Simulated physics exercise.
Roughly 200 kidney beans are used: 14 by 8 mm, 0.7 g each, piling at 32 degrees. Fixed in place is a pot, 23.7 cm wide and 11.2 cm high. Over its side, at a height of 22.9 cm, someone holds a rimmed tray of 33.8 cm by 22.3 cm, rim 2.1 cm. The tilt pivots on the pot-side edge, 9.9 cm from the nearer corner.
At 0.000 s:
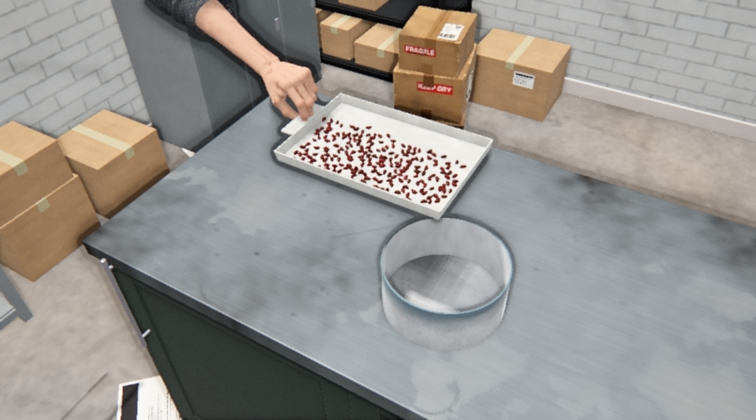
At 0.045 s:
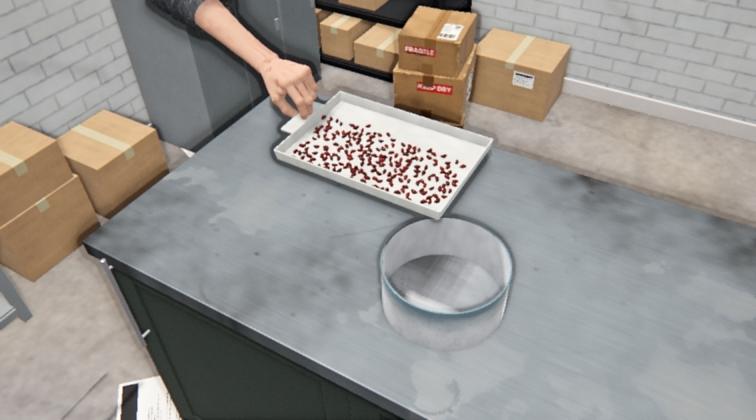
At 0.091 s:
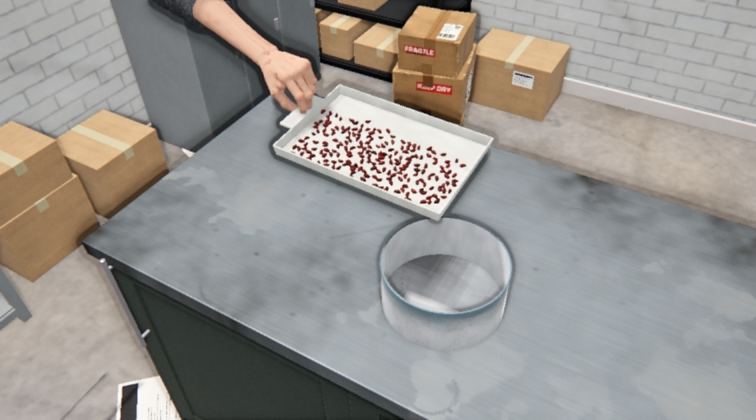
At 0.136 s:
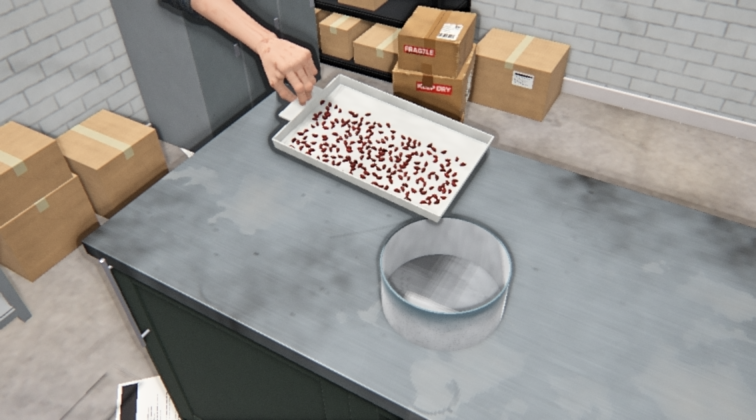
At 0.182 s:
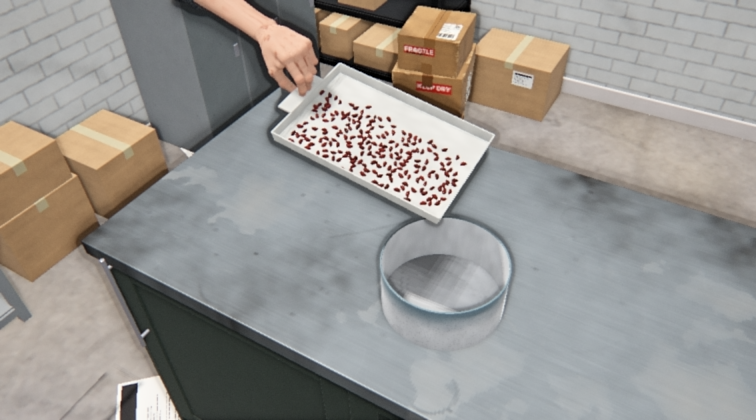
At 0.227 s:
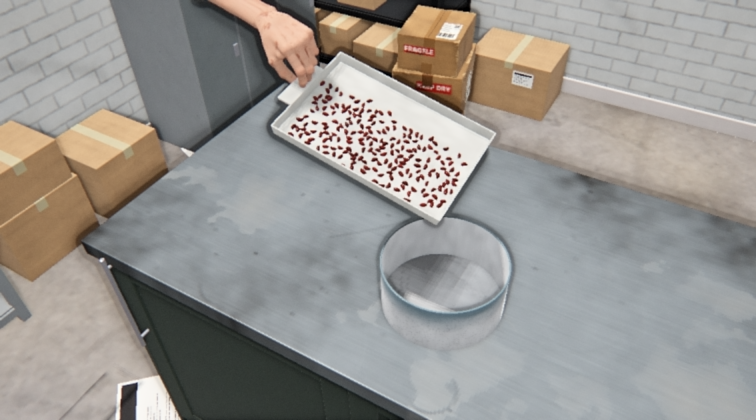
A shallow tray of small dark red beans tilting gradually as a hand raises its far end beside a clear round container.
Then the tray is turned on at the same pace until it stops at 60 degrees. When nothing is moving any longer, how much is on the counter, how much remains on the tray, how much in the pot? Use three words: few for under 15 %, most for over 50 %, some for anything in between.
Counter: Few; tray: Some; pot: Most.
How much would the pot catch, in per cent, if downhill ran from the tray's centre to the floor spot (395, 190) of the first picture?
Estimate: Some 30 per cent.
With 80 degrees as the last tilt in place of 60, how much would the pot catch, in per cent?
Share in the pot: Around 95 %.
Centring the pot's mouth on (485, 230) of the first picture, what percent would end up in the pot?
I'd put it at around 10 per cent.
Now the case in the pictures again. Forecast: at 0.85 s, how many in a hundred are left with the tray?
Close to 60 in a hundred parts of the load.
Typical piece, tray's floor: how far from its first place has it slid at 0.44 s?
Displacement on the tray: Roughly 3 cm.
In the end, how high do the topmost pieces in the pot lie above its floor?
Around 1.5 cm above the floor.
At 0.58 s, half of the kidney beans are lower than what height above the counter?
About 26 centimetres.
After 0.44 s, tilt 40 degrees; the tray holds 100 %, the pot 0 %.
After 0.58 s, tilt 54 degrees; the tray holds 100 %, the pot 0 %.
Then, at 0.85 s, tilt 60 degrees; the tray holds 60 %, the pot 20 %.
In the end, at 2.0 s, counter 0 %, tray 40 %, pot 60 %.
